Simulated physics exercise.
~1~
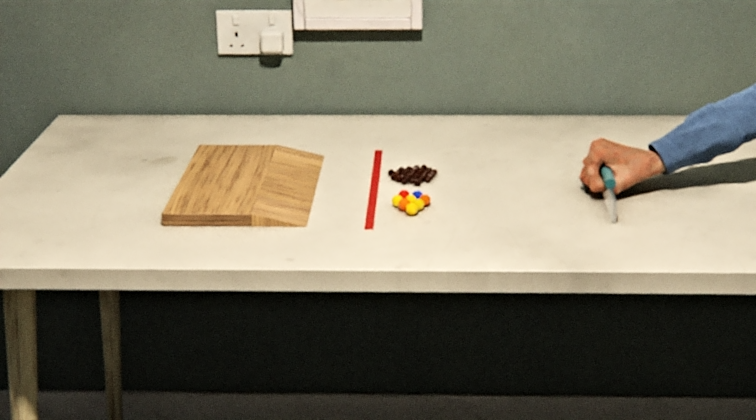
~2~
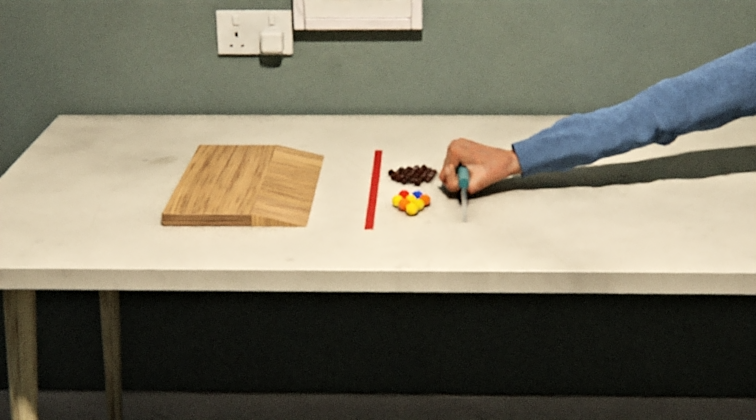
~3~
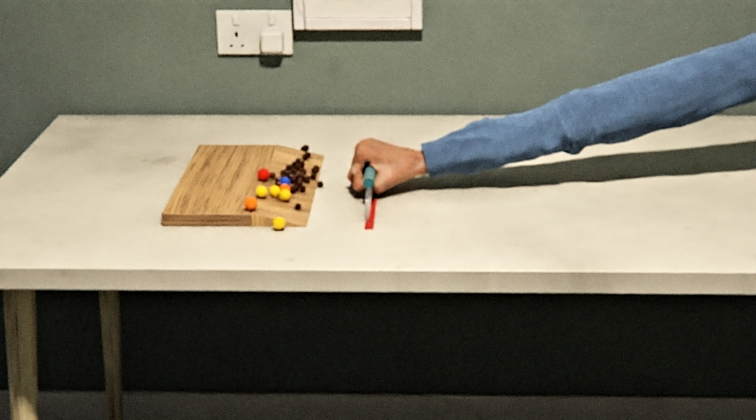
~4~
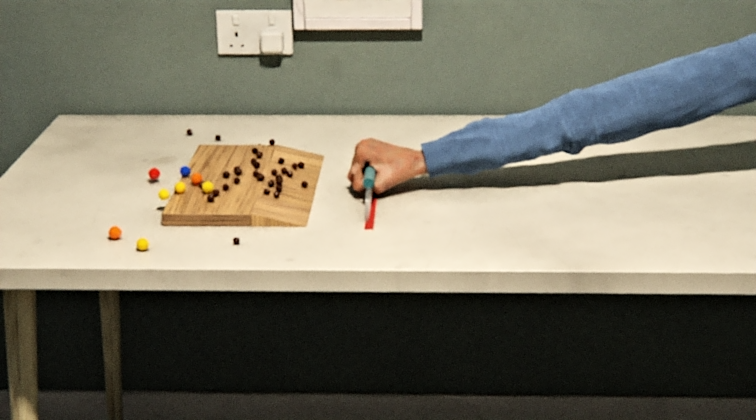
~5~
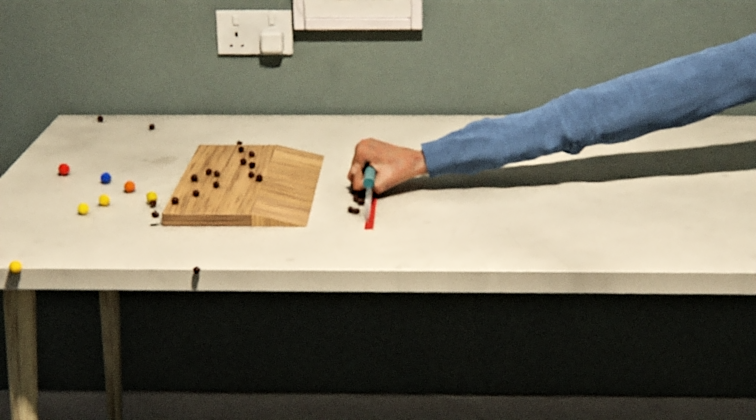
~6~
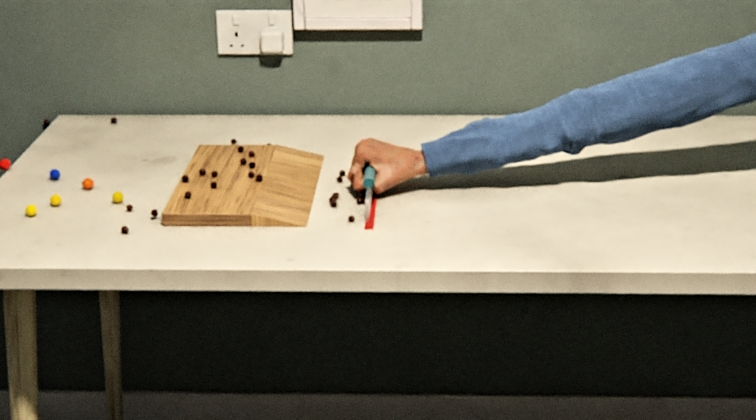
A hand in a blue sleeve reaches in from the right over a pale table against a grey-green wall, seen from the front and slightly above, gripping a teal-handled scraper. A wooden ramp lies left of centre, with a strip of red tape, a heap of dark brown pieces and a nearer cluster of bright balls beside it. The scraper sweeps left, driving both groups toward the ramp, and stops at the tape. The bright balls carry over the top and spread across the left side, one reaching the front edge. Some brown pieces also cross, several remain on the wood, and others slide back near the scraper.
